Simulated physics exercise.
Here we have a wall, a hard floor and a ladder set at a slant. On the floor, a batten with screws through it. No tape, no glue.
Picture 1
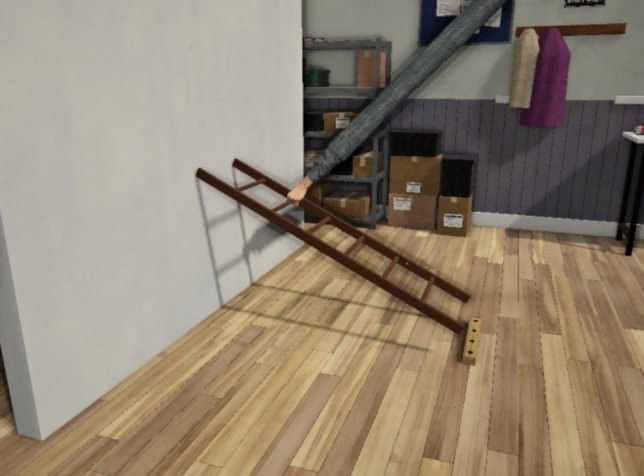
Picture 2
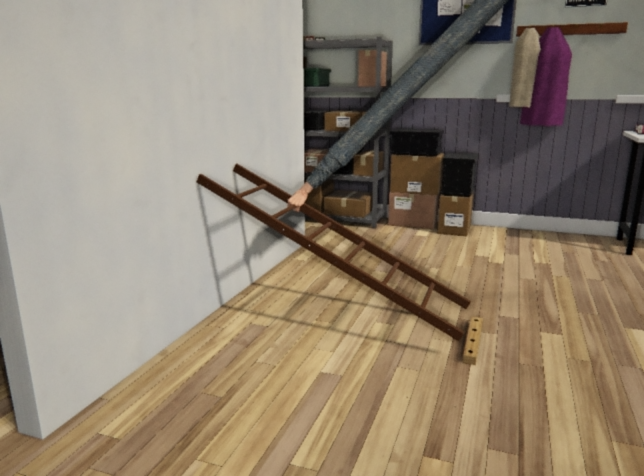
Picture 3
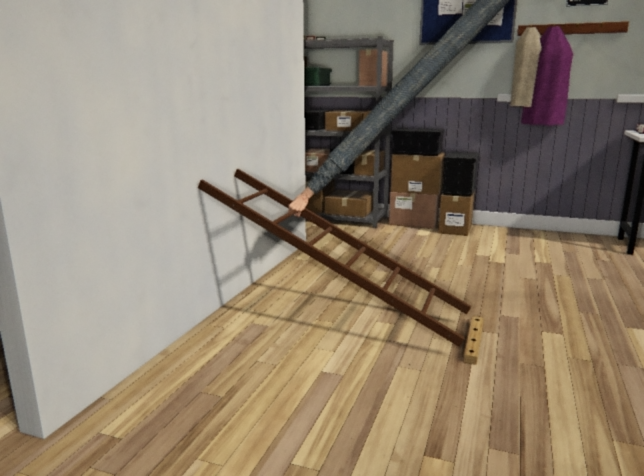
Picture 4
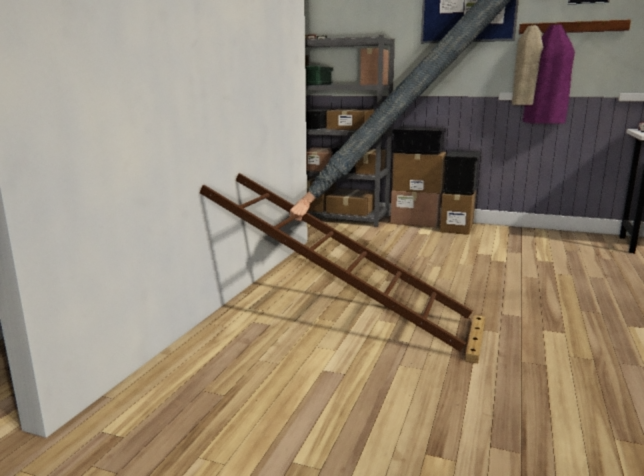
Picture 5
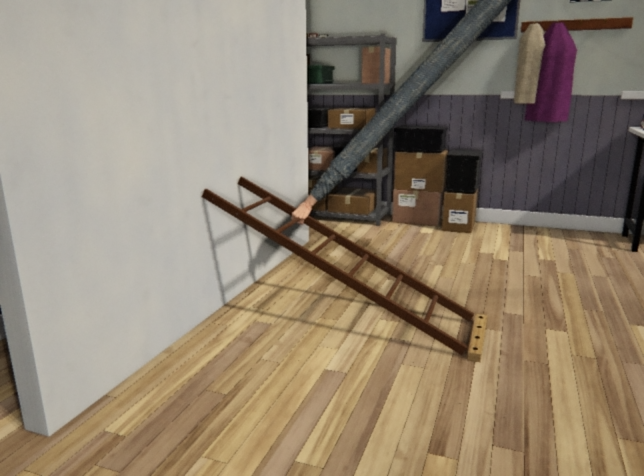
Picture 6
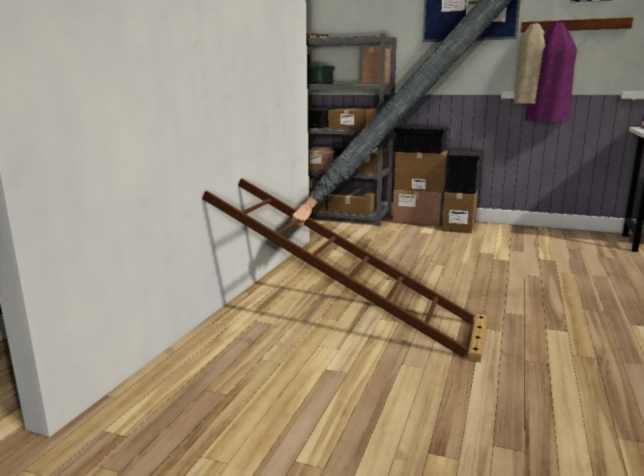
In a storage room, a sleeved arm holding a slanted brown ladder against a pale wall, its top lowering slightly.
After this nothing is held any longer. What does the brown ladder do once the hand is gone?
In the end the brown ladder stays up.
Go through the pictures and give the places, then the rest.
Still on the way; brown ladder (335, 237); batten (473, 340), in the first frame.
Still on the way; brown ladder (336, 243); batten (473, 339), in the second frame.
Still on the way; brown ladder (337, 248); batten (474, 339), in the third frame.
Still on the way; brown ladder (338, 253); batten (476, 338), in the fourth frame.
Still on the way; brown ladder (340, 256); batten (478, 336), in the fifth frame.
In place, still held; brown ladder (340, 258); batten (478, 336), in the sixth frame.
Then, 0.10 s later than the last frame, brown ladder moving near (341, 259).
Then, 0.42 s later than the last frame, brown ladder at rest near (341, 259).
When it is over, the brown ladder holds its place, near (341, 259).
